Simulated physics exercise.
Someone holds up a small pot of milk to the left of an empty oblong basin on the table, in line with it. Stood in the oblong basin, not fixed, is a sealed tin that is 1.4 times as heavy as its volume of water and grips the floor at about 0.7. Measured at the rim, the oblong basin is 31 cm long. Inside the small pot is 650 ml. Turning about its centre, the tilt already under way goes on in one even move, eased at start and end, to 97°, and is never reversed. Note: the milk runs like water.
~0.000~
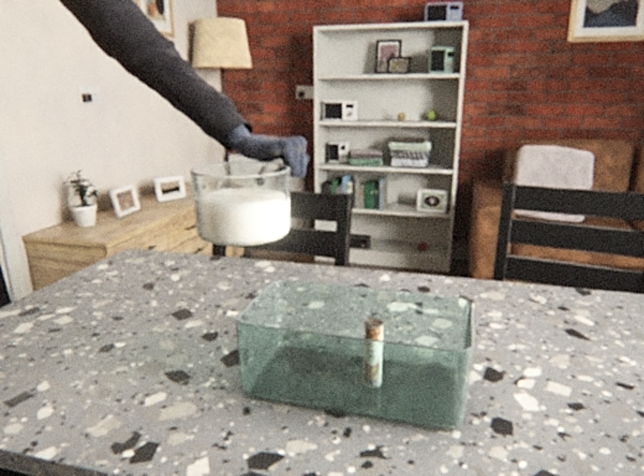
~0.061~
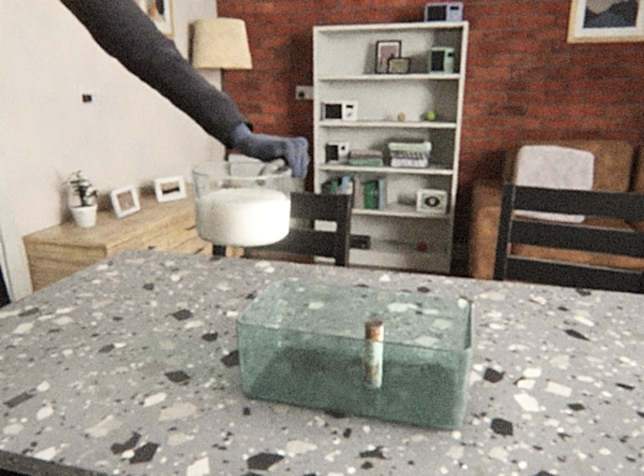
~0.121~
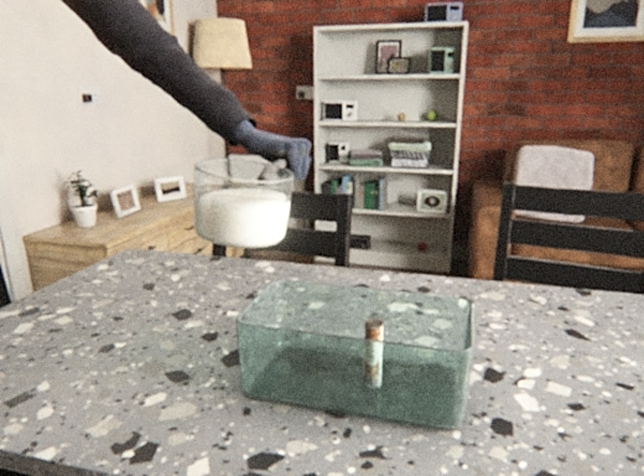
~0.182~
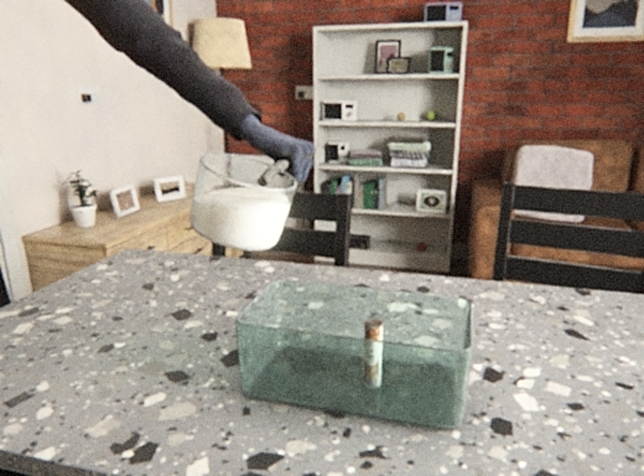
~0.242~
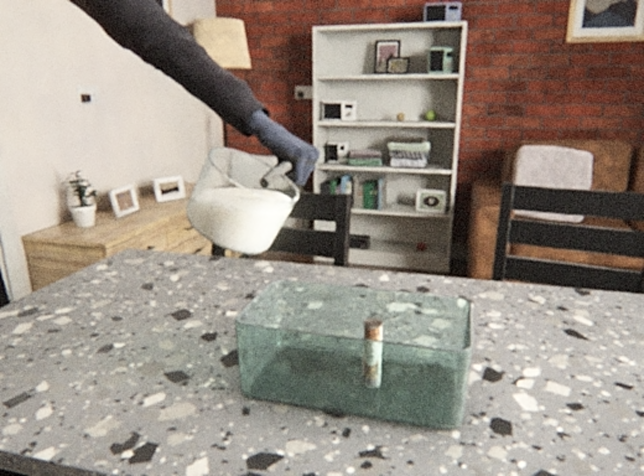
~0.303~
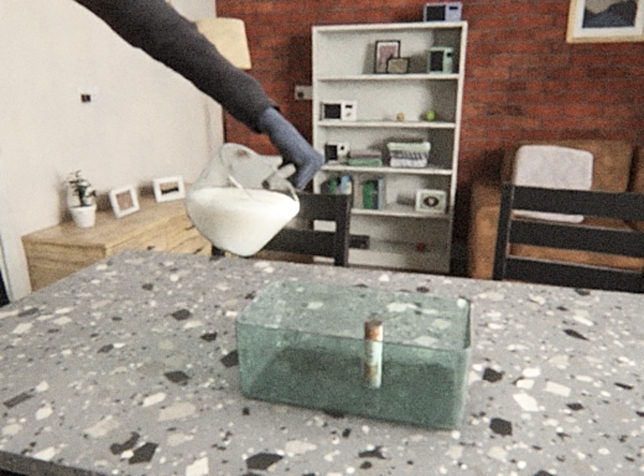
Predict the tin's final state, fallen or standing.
I predict it is standing.
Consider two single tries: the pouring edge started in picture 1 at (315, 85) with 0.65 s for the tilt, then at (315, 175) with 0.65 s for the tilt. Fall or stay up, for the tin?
Try 1: Still standing; try 2: Tipped over.
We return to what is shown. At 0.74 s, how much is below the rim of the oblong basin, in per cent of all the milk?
It works out near 70 per cent.
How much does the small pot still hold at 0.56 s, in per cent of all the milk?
Near 46 in a hundred.
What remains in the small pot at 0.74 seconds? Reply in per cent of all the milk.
About 18 per cent.
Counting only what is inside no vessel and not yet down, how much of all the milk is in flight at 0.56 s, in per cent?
Around 38 in a hundred.
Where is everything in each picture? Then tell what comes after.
In the first frame, tilt 0°; pouring edge (286, 172); surface from (203, 193) to (286, 199); the oblong basin's rim runs from (256, 300) to (472, 324); the tin's top is at (374, 325).
In the second frame, tilt 2°; pouring edge (287, 175); surface from (204, 194) to (286, 199).
In the third frame, tilt 8°; pouring edge (290, 180); surface from (204, 194) to (287, 199).
In the fourth frame, tilt 18°; pouring edge (293, 189); surface from (202, 194) to (288, 201).
In the fifth frame, tilt 30°; pouring edge (294, 201); surface from (198, 193) to (290, 203).
In the sixth frame, tilt 43°; pouring edge (294, 214); surface from (196, 190) to (294, 205).
After 0.56 s the tilt is 92° and 47 per cent is still to pour; the tin stands where it began.
After 0.74 s the tilt is 97° and 17 per cent is still to pour; the tin stands where it began.
After 0.94 s the tilt is 97° and 5 per cent is still to pour; the tin stands where it began.
After 1.15 s the tilt is 97° and 1 per cent is still to pour; the tin stands where it began.
In the end the tin stands where it began.
